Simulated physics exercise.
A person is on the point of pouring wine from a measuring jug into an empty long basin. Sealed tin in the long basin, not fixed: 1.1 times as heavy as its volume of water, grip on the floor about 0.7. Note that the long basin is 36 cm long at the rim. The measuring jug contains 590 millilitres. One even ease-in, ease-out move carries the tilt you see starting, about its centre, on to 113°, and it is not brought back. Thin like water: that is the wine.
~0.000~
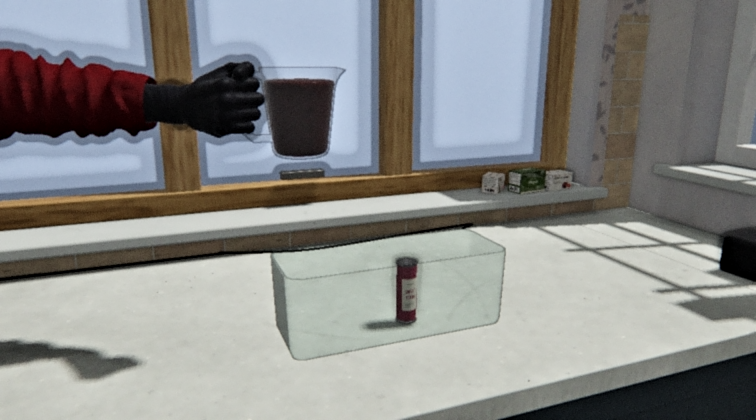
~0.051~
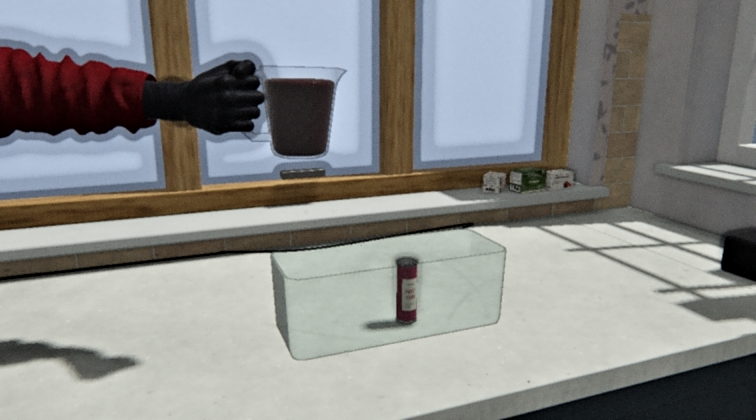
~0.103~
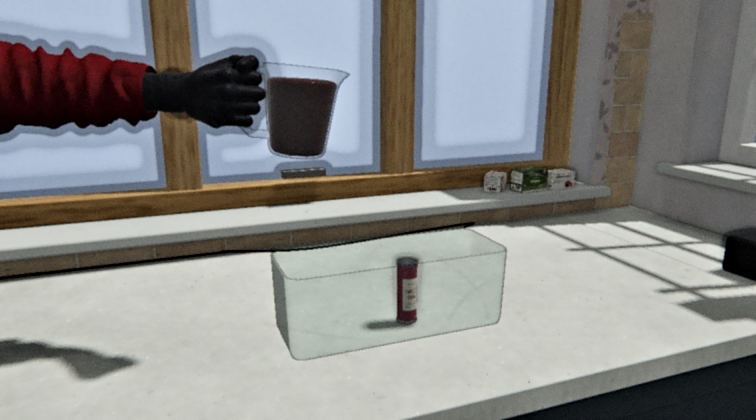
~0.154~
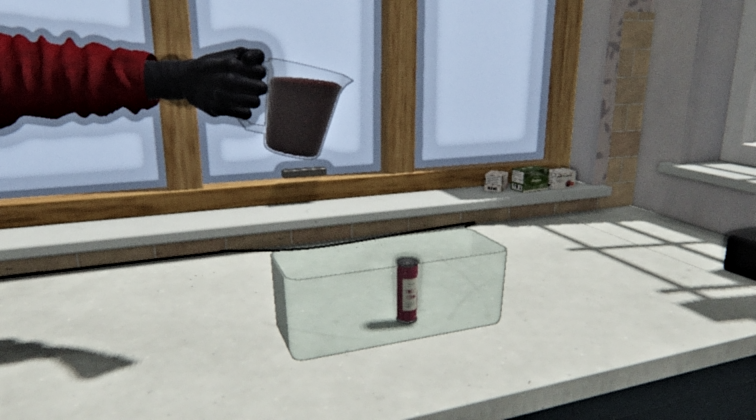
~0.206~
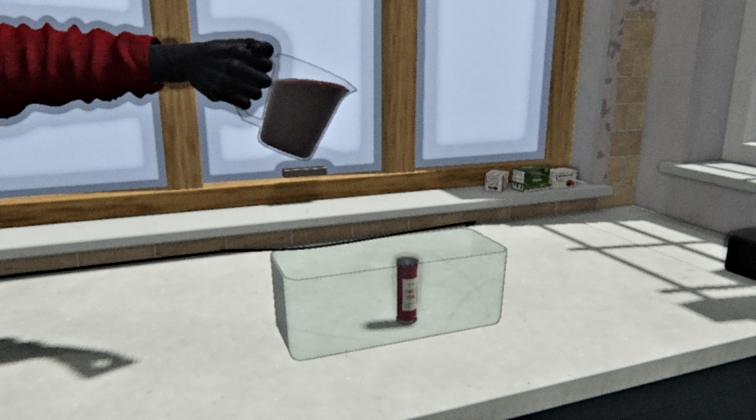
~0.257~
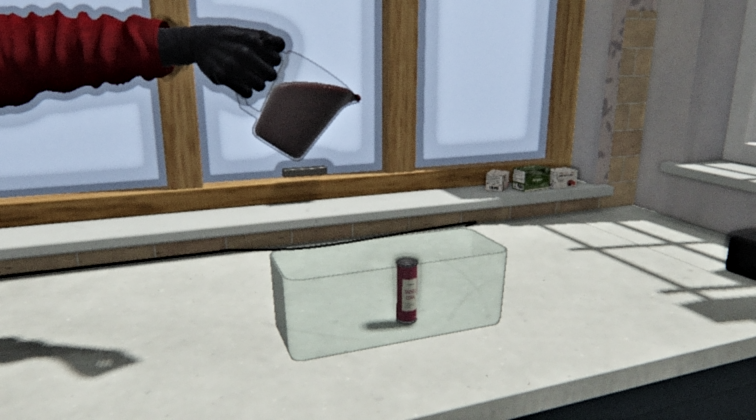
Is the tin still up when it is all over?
It ends up tipped.
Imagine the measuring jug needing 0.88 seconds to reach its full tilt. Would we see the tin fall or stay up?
Result: Tin tipped over.
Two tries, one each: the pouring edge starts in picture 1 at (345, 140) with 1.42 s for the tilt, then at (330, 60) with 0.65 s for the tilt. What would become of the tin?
In the first try it remains standing; in the second it comes down.
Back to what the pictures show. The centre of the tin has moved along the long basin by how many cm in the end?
Around 9.0 cm.
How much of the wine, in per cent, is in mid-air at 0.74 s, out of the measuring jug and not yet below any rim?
22 per cent or so.
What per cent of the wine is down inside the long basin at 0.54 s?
About 12 per cent.
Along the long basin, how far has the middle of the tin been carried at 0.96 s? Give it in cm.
Around 9 cm.
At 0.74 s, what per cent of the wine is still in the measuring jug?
5 in a hundred, give or take.
Then, 0.54 s in, the tilt is 100° and 48 per cent is still to pour; the tin stands where it began.
Then, 0.74 s in, the tilt is 113° and 5 per cent is still to pour; the tin stands 2 cm from where it began.
Then, 0.96 s in, the tilt is 113° and 0 per cent is still to pour; the tin lies on its side.
Then, 1.19 s in, the tilt is 113° and 0 per cent is still to pour; the tin lies on its side.
Finally, the tin lies on its side.
